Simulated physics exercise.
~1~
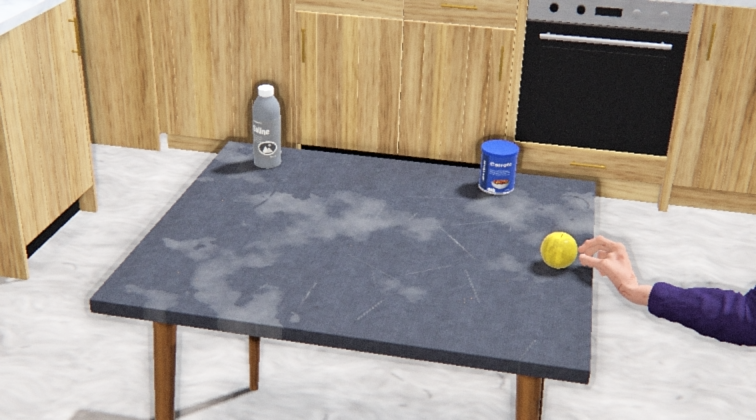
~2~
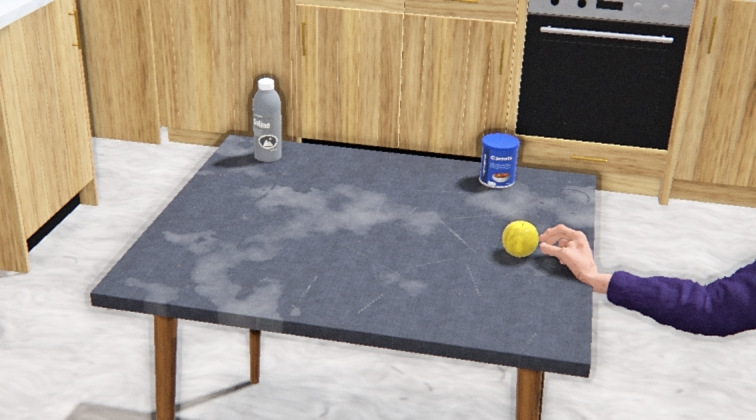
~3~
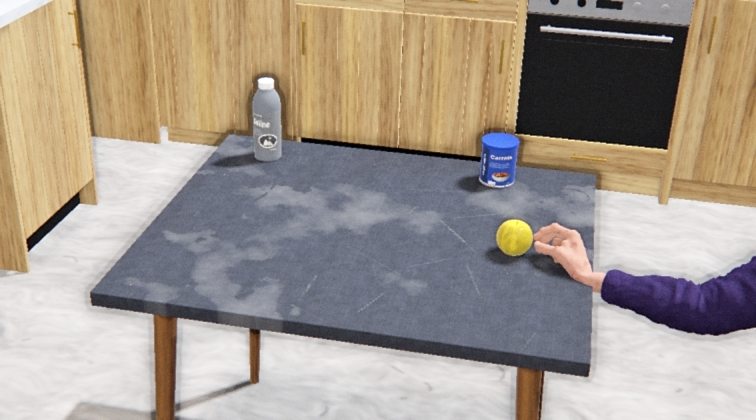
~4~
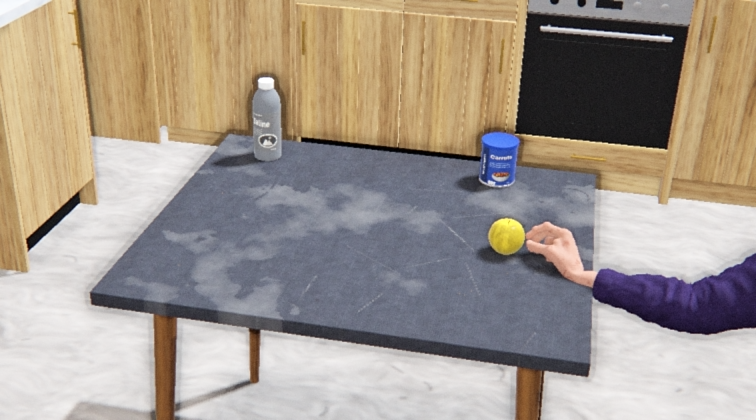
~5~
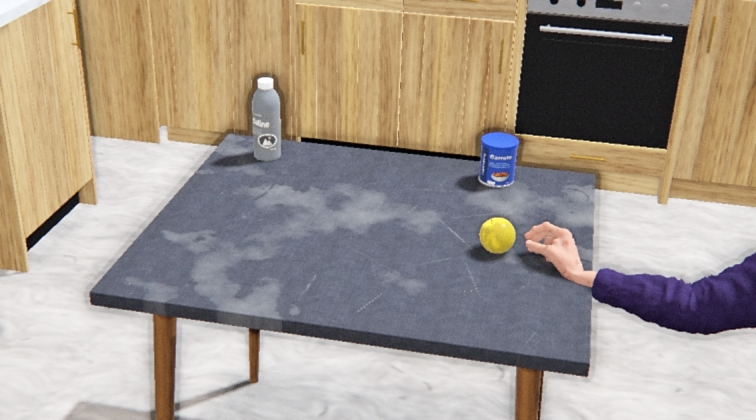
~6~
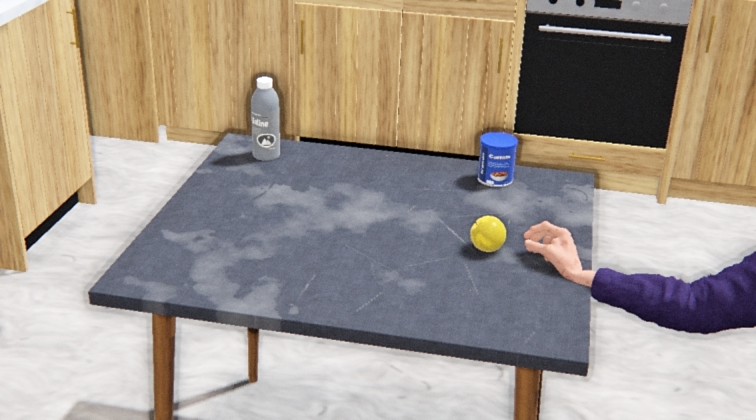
A hand pushes a yellow apple left across the dark table, then lets it roll slightly.
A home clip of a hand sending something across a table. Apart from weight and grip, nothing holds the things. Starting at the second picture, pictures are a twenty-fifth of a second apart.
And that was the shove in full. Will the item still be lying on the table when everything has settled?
It halts before the edge.
Then, 0.10 s on from there, yellow apple shifted about its own width near (469, 232).
Then, 0.30 s on from there, yellow apple shifted well along near (437, 228).
Then, 0.40 s on from there, yellow apple shifted well along near (425, 226).
Then, 0.70 s on from there, yellow apple shifted well along near (401, 223).
In the end, moved from the start, yellow apple. At the end, from the last picture's camera, yellow apple near (395, 222).
